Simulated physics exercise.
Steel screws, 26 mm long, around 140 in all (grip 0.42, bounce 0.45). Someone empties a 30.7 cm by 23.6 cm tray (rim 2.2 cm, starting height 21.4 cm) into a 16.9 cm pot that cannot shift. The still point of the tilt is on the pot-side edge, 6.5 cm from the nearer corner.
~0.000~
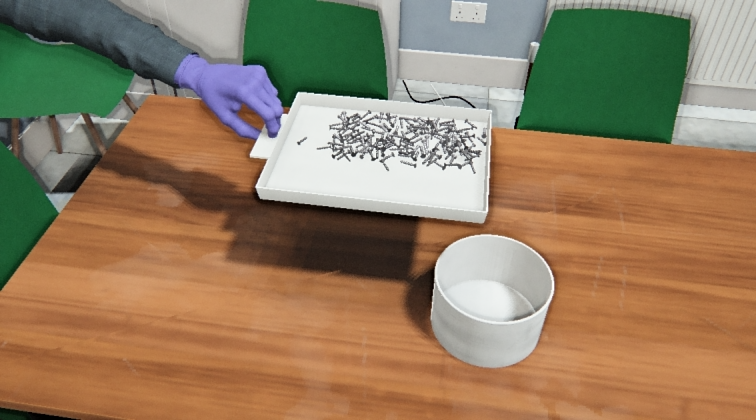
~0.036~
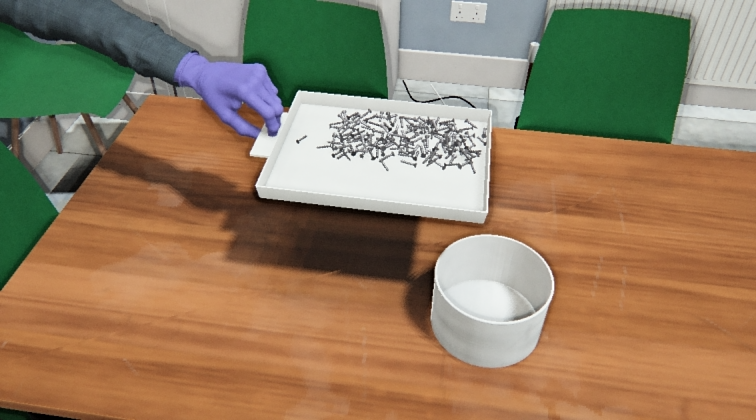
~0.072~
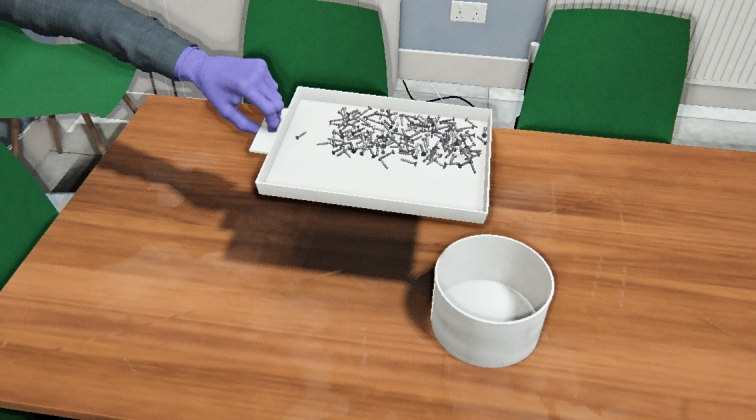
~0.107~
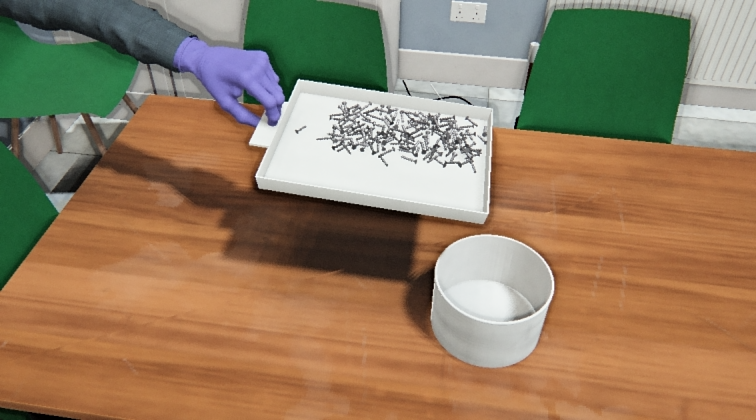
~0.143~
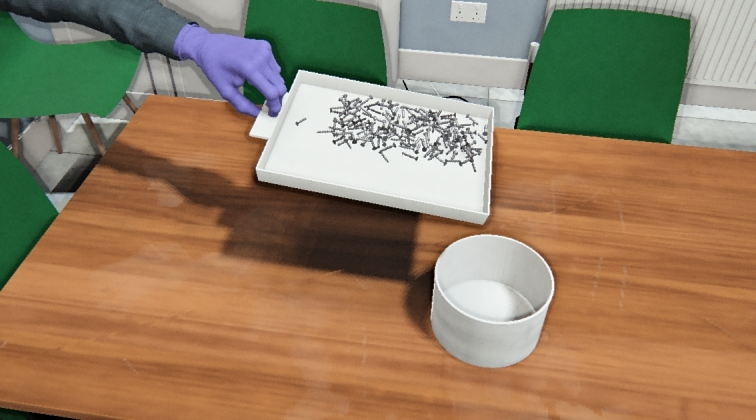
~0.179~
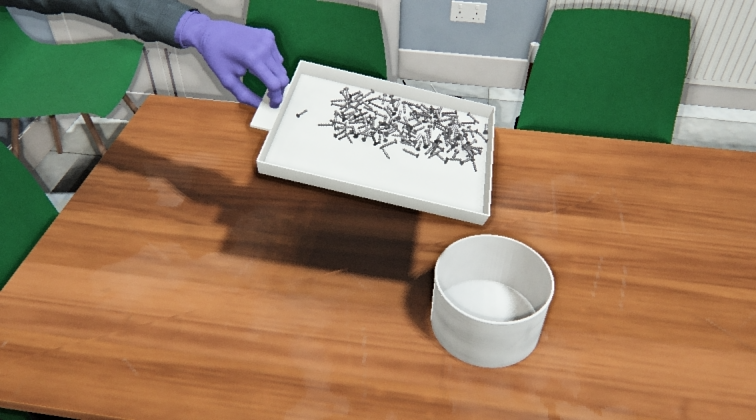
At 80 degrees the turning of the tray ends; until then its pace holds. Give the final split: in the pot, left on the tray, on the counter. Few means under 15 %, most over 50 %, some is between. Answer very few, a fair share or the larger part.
Pot a fair share, tray a fair share, counter a fair share.
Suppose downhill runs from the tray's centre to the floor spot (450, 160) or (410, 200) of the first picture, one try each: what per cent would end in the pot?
Some 0 and 85 per cent.
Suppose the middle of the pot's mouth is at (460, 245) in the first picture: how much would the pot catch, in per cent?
Some 15 per cent.
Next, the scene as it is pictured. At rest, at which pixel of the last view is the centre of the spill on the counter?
At about (525, 262).
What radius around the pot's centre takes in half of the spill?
Some 18 cm.
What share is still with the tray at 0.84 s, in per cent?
About 85 per cent.
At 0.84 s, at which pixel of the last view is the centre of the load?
Around (499, 167).
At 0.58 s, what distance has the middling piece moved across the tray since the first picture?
Roughly 6 cm.
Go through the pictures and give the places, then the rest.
Tray tilt 0 degrees, front corners at (259, 186) and (485, 211); middle of the pieces at (399, 137); pot at (494, 276), in the first frame.
Tray tilt 0 degrees, front corners at (259, 185) and (485, 211); middle of the pieces at (399, 136), in the second frame.
Tray tilt 2 degrees, front corners at (259, 181) and (485, 211); middle of the pieces at (399, 134), in the third frame.
Tray tilt 4 degrees, front corners at (259, 176) and (486, 212), lowest corner right front; middle of the pieces at (400, 131), in the fourth frame.
Tray tilt 7 degrees, front corners at (259, 168) and (487, 213), lowest corner right front; middle of the pieces at (401, 127), in the fifth frame.
Tray tilt 10 degrees, front corners at (260, 160) and (487, 214), lowest corner right front; middle of the pieces at (402, 122); pot at (494, 276). Its pace works out near 85 degrees a second, in the sixth frame.
After 0.58 s, tilt 44 degrees; the tray holds 100 %, the pot 0 %.
After 0.84 s, tilt 66 degrees; the tray holds 85 %, the pot 0 %.
After 1.21 s, tilt 80 degrees; the tray holds 60 %, the pot 25 %.
At rest (2.7 s), pot 35 %, tray 45 %, counter 25 %.
